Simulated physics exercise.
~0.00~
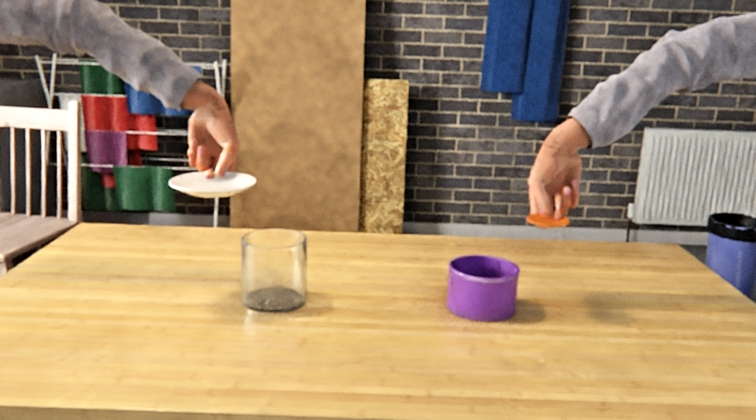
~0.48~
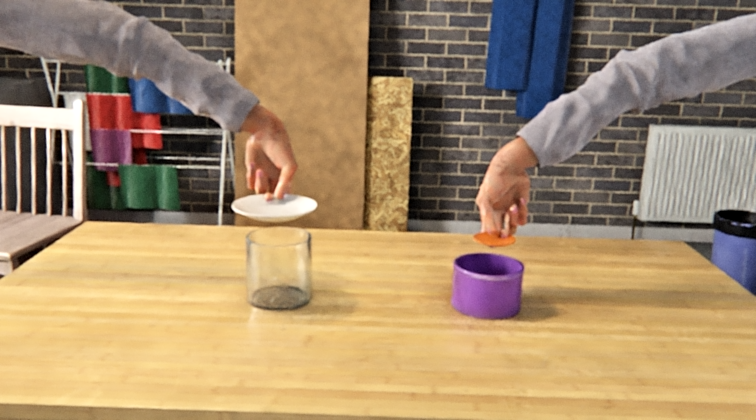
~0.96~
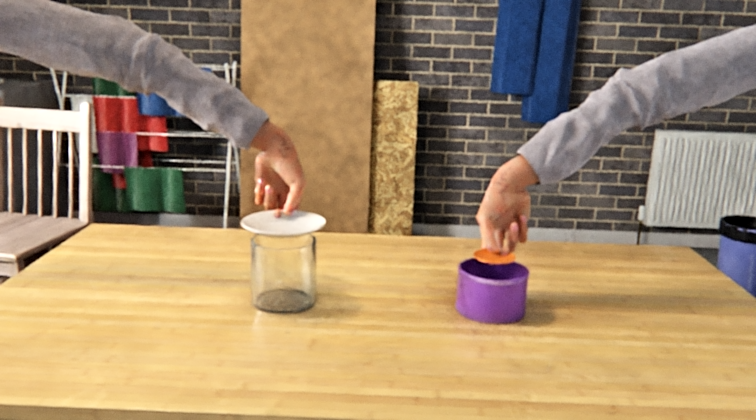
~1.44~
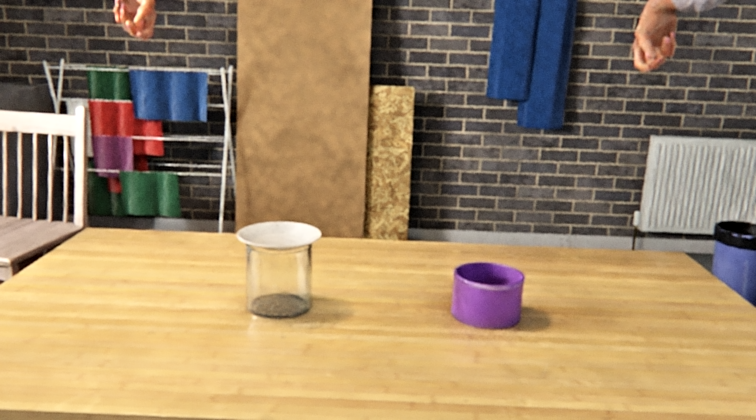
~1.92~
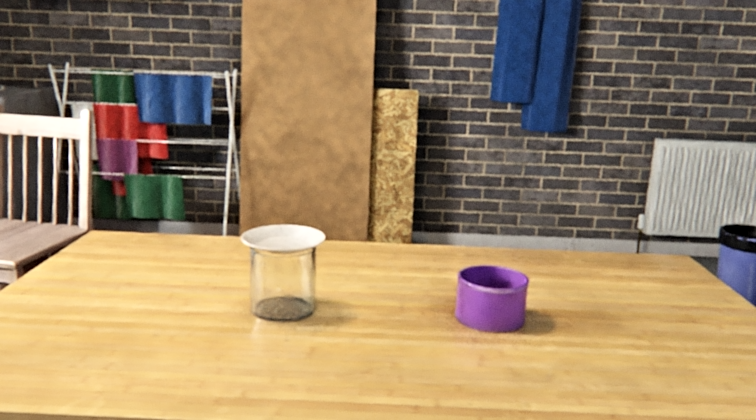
In this clip, two hands lower a white saucer onto a clear glass and a small orange plate toward a purple jar, then let go and withdraw. The saucer rests on the glass's rim, while the orange plate drops out of sight into the jar.
